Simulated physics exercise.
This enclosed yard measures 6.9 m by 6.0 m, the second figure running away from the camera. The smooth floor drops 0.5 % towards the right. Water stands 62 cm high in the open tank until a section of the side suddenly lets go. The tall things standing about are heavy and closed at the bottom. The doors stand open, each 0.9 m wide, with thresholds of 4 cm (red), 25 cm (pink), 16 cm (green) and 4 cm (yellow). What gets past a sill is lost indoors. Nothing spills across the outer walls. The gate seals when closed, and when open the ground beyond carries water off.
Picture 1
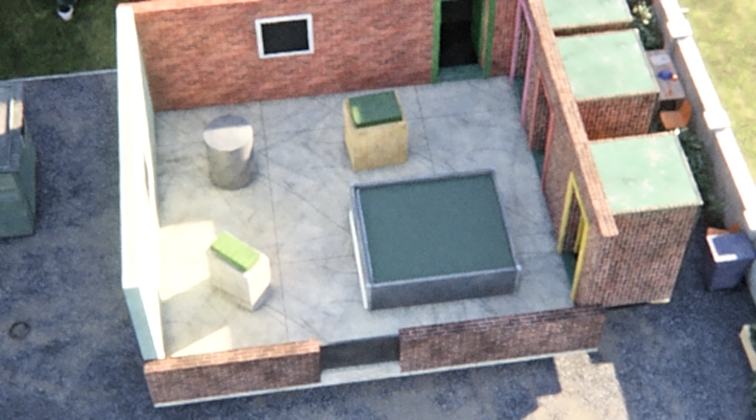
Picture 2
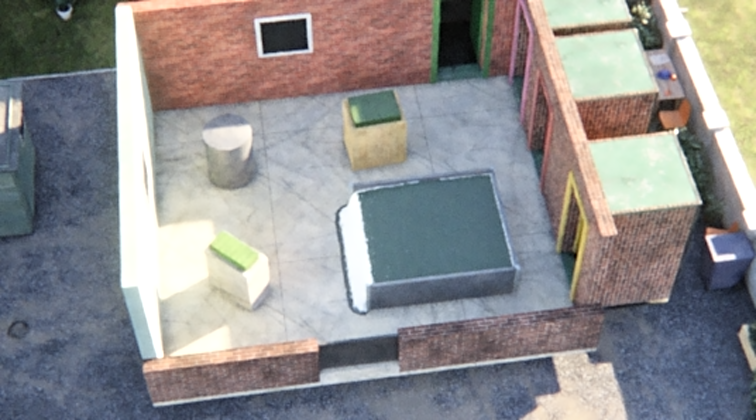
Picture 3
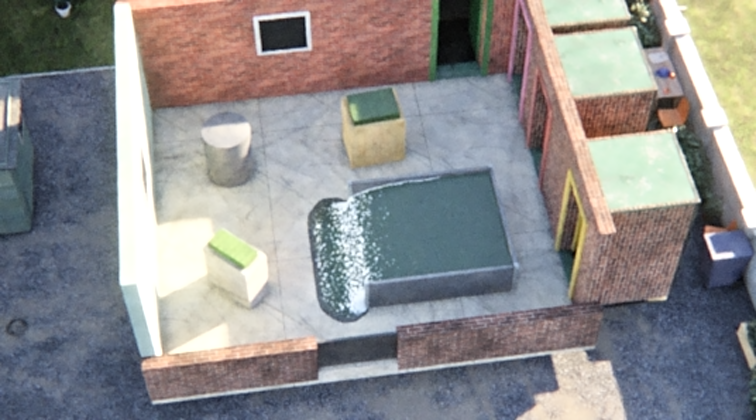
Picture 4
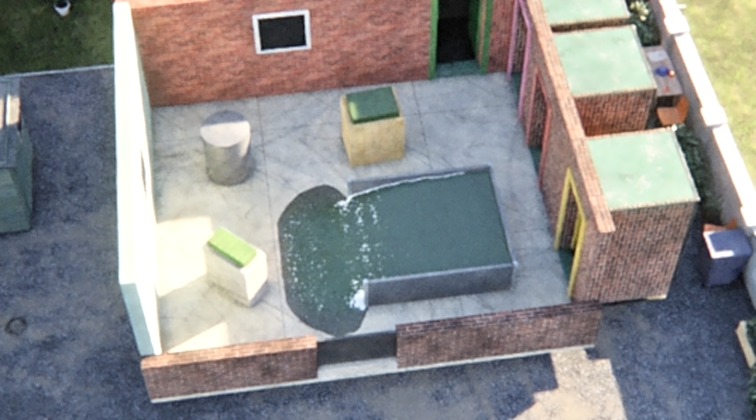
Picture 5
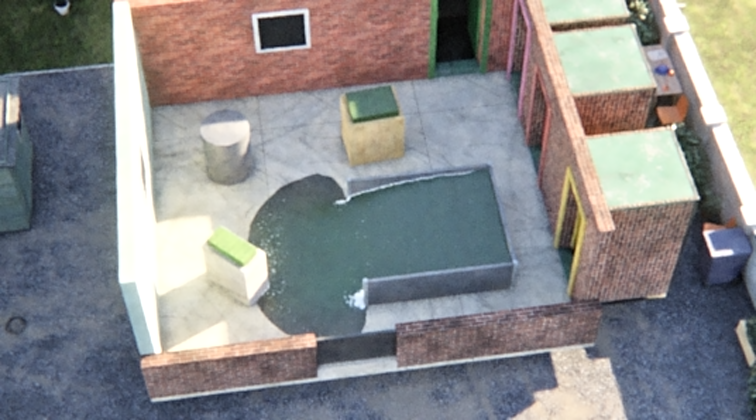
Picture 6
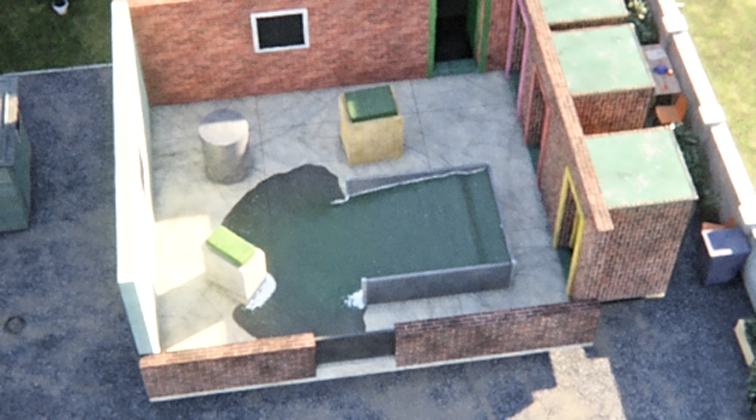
A brick-walled yard with a pale paved floor is seen from high above by a steady camera. A grey cylinder and a white block with a bright green top stand at left, a tan block with a dark green top near the back, and a wide grey tank of dark green water at right. Water bursts from the tank's left side, foaming, then spreads leftward in a dark rounded sheet and reaches the white block.
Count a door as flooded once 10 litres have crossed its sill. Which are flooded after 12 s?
Door by door: At the red door it goes over the limit; at the pink door it keeps below the limit; at the green door it keeps below the limit; at the yellow door it exceeds the limit.
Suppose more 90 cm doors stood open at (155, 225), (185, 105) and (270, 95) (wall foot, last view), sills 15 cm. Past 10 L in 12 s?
In that order: Past it, above, not over.
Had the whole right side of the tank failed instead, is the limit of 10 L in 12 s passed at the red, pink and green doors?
Then: Red above, pink under, green above.
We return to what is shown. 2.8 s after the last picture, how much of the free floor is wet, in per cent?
About 55 per cent.
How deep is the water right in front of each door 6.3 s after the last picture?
In cm: Red 5, pink 24, green 8, yellow 6.
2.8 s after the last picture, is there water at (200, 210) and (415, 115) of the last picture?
In turn: Flooded, not reached.
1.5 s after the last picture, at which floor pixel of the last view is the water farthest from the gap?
Near (150, 114).
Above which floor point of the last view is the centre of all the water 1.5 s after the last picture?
Near (311, 252).
Then, 0.7 s after the last picture water covers 35 % of the floor and is deepest (38 cm) near (264, 281); red door not reached, pink door not reached, green door not reached, yellow door not reached.
Then, 1.5 s after the last picture water covers 45 % of the floor and is deepest (36 cm) near (162, 375); red door not reached, pink door not reached, green door not reached, yellow door not reached.
Then, 2.8 s after the last picture water covers 55 % of the floor and is deepest (34 cm) near (150, 114); red door not reached, pink door not reached, green door not reached, yellow door not reached.
Then, 6.3 s after the last picture water covers 90 % of the floor and is deepest (27 cm) near (507, 83); red door 5 cm at the sill, 0 L in, pink door 24 cm at the sill, 0 L in, green door 8 cm at the sill, 0 L in, yellow door 6 cm at the sill, 2 L in.
Then, 11.3 s after the last picture water covers 100 % of the floor and is deepest (14 cm) near (562, 281); red door 10 cm at the sill, 53 L in, pink door 12 cm at the sill, 1 L in, green door 11 cm at the sill, 0 L in, yellow door 13 cm at the sill, 146 L in.
